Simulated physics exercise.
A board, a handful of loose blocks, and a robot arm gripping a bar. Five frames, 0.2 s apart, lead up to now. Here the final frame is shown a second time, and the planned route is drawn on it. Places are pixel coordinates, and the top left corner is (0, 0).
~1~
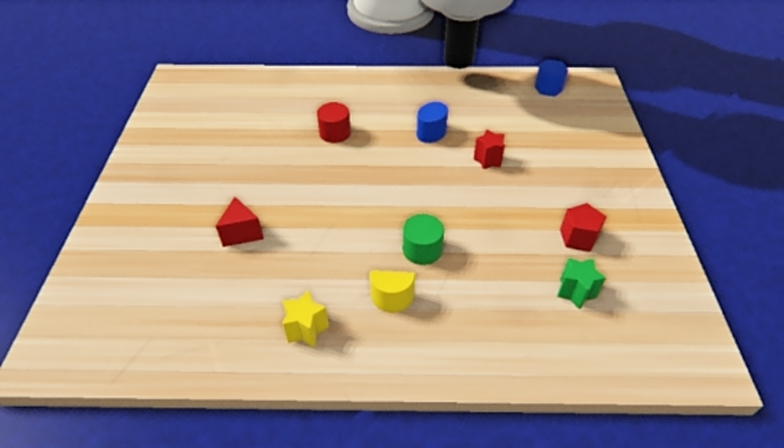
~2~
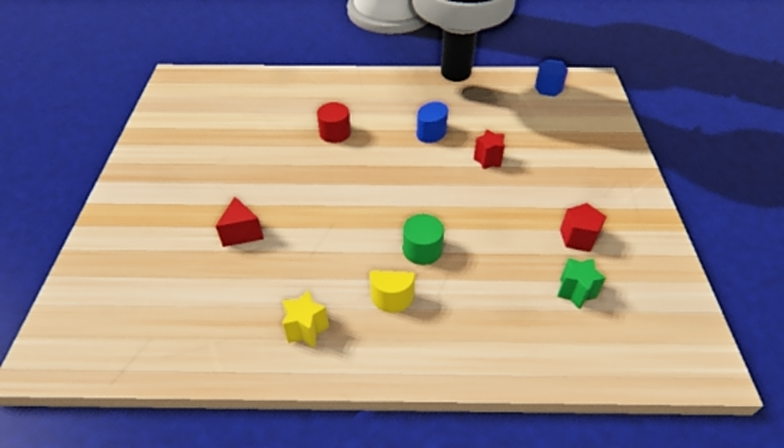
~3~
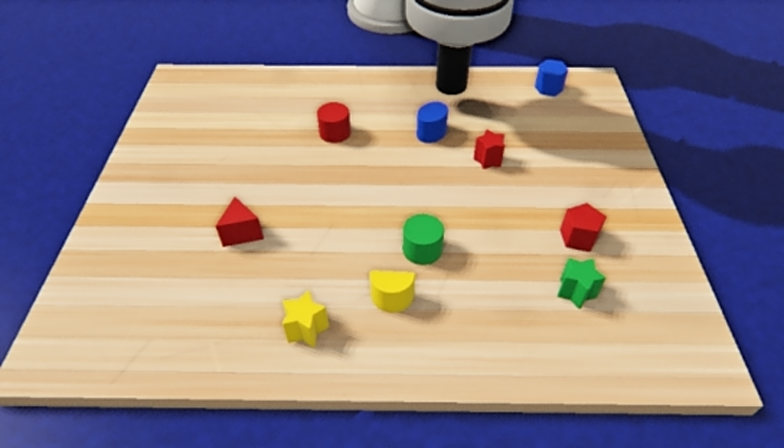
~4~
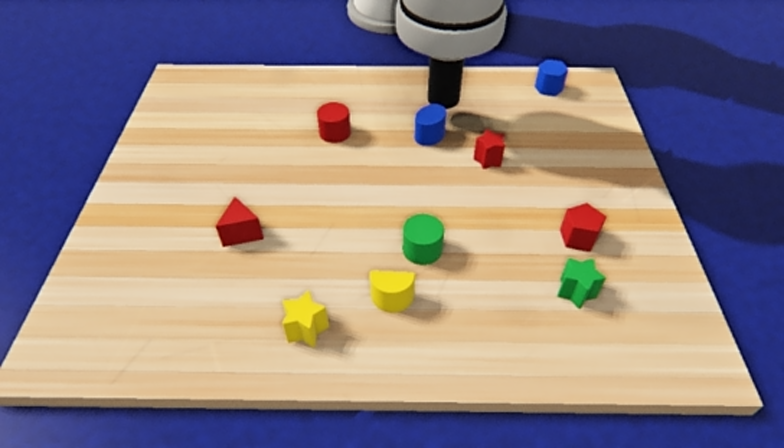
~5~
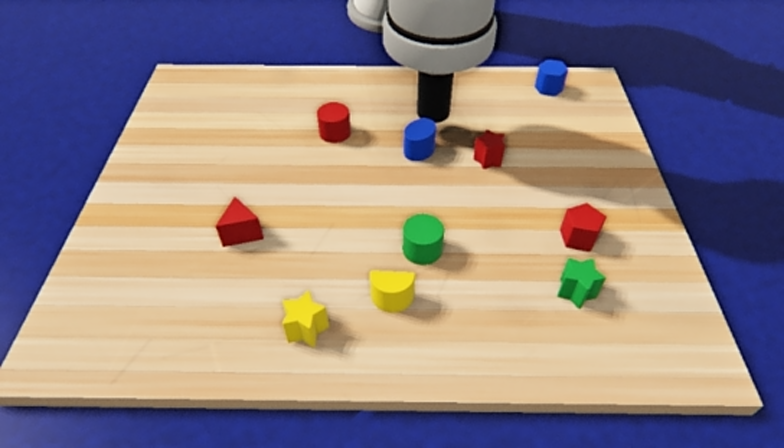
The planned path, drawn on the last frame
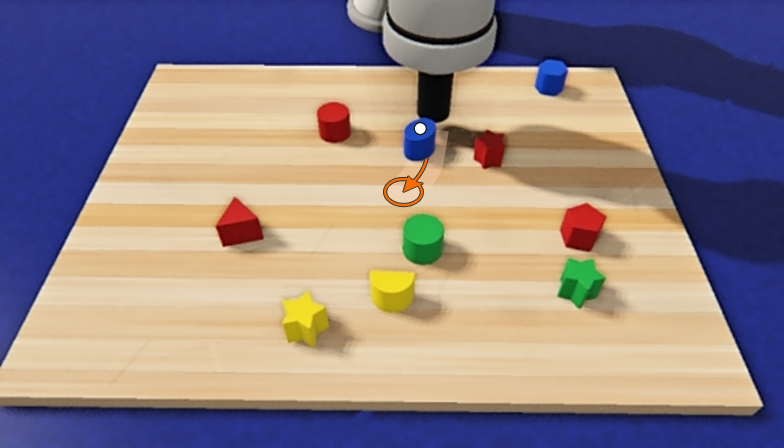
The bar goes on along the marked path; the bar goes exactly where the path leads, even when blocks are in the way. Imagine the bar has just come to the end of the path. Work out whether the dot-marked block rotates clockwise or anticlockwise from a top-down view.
Viewed from overhead, the dot-marked block winds up turned clockwise.
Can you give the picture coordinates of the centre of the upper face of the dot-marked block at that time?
In the picture, it is at (369, 175).
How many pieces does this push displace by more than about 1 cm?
My count: 1.
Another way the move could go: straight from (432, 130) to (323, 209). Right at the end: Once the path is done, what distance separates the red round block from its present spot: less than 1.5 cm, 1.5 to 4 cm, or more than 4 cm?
Offset: Below 1.5 cm.
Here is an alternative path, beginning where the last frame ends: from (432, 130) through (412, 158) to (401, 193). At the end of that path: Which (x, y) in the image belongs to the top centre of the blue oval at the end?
At pixel (381, 195).
Path on the board, from (432, 130) by way of (426, 161) to (403, 192); the dot is on the blue oval.
What follows on the original path. One third of the way, bar (429, 135); blue oval (408, 148), turned 25° clockwise.
Two thirds of the way, bar (422, 157); blue oval (392, 163), turned 65° clockwise.
At the end, bar (404, 177); blue oval (369, 175), turned 110° clockwise; red star in place.
